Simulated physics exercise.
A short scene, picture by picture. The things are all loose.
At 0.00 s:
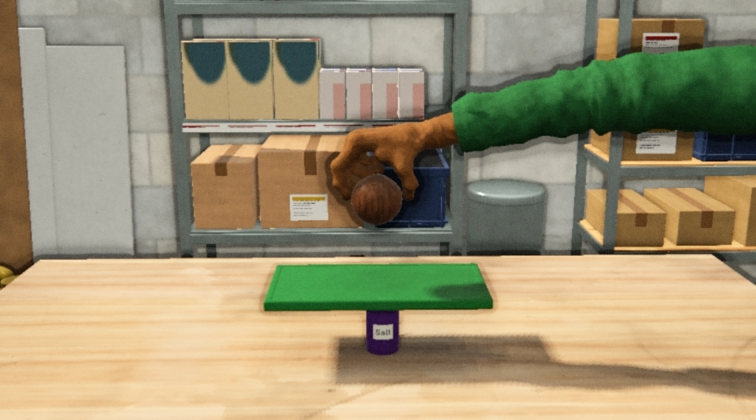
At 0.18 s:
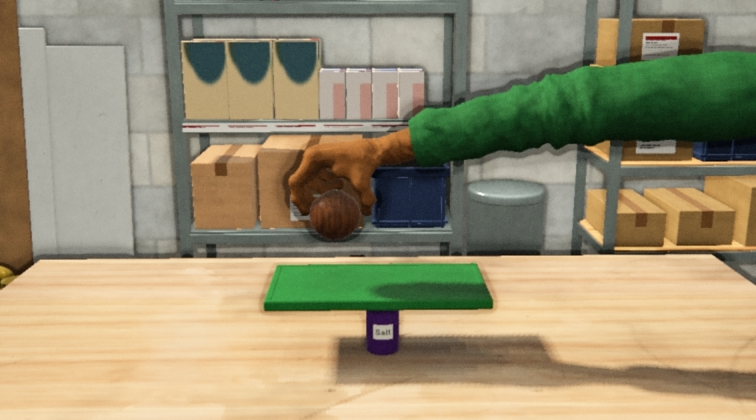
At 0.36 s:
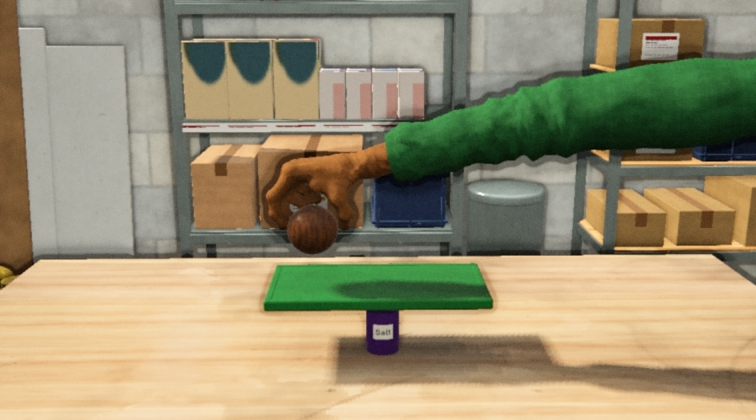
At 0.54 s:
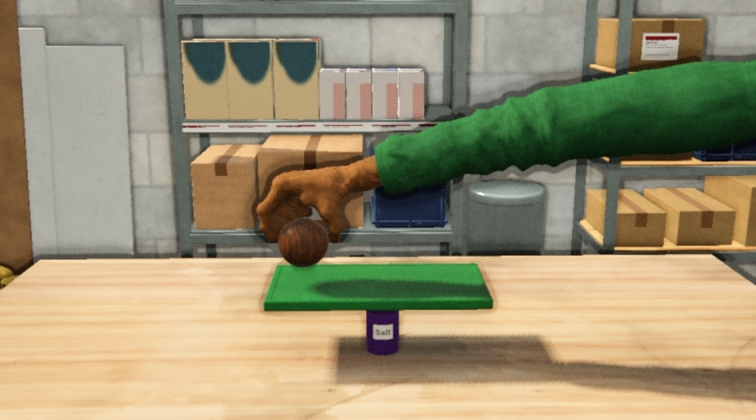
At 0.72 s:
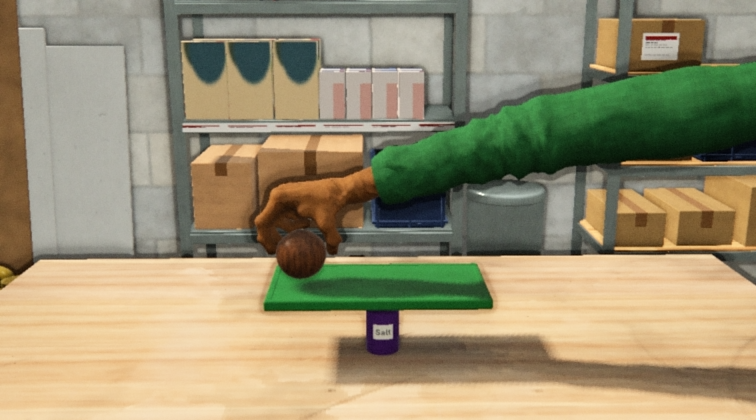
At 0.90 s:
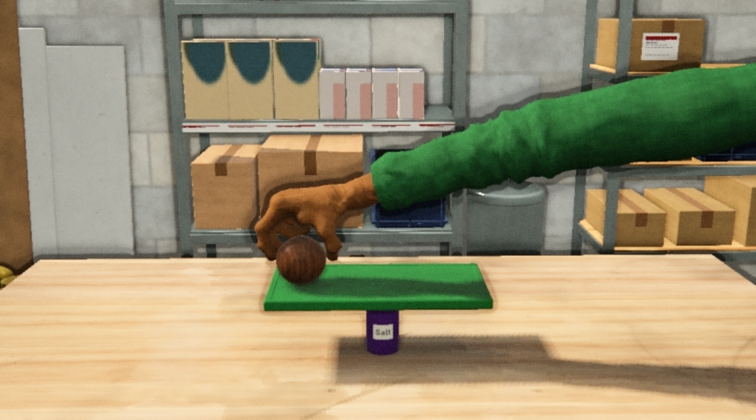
A brown hand in a green sleeve, reaching in from the right, carries a brown onion leftward and down above a pale wooden table, seen from the front by a still camera. A green board lies across a small purple shaker with a white label, before shelves of boxes. The hand lowers the onion onto the board's left end, its fingers still around it.
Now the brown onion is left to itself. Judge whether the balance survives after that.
I'd say it doesn't stand firm, sadly.
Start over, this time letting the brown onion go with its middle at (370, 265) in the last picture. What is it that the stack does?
Result: The stack stays stable.
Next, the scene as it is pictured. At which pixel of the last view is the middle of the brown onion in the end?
It ends near (244, 330).
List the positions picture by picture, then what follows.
The first picture shows still above its spot; brown onion (377, 200); purple shaker (383, 320).
The second picture shows still above its spot; brown onion (335, 215); purple shaker (383, 320).
The third picture shows still above its spot; brown onion (313, 229); purple shaker (383, 320).
The fourth picture shows still above its spot; brown onion (304, 243); purple shaker (383, 320).
The fifth picture shows still above its spot; brown onion (301, 254); purple shaker (383, 320).
The sixth picture shows in place under the hand; brown onion (301, 260); purple shaker (383, 320).
After 1.20 s, brown onion now fallen; green lid turned 32° from how it was put.
After 1.30 s, green lid turned 42° from how it was put.
After 1.40 s, green lid turned 41° from how it was put.
After 2.10 s, green lid turned 34° from how it was put.
In the end (3.5 s), fallen, brown onion; left askew, green lid; purple shaker unmoved. At the end, from the last picture's camera, brown onion near (245, 331). The stack comes apart.
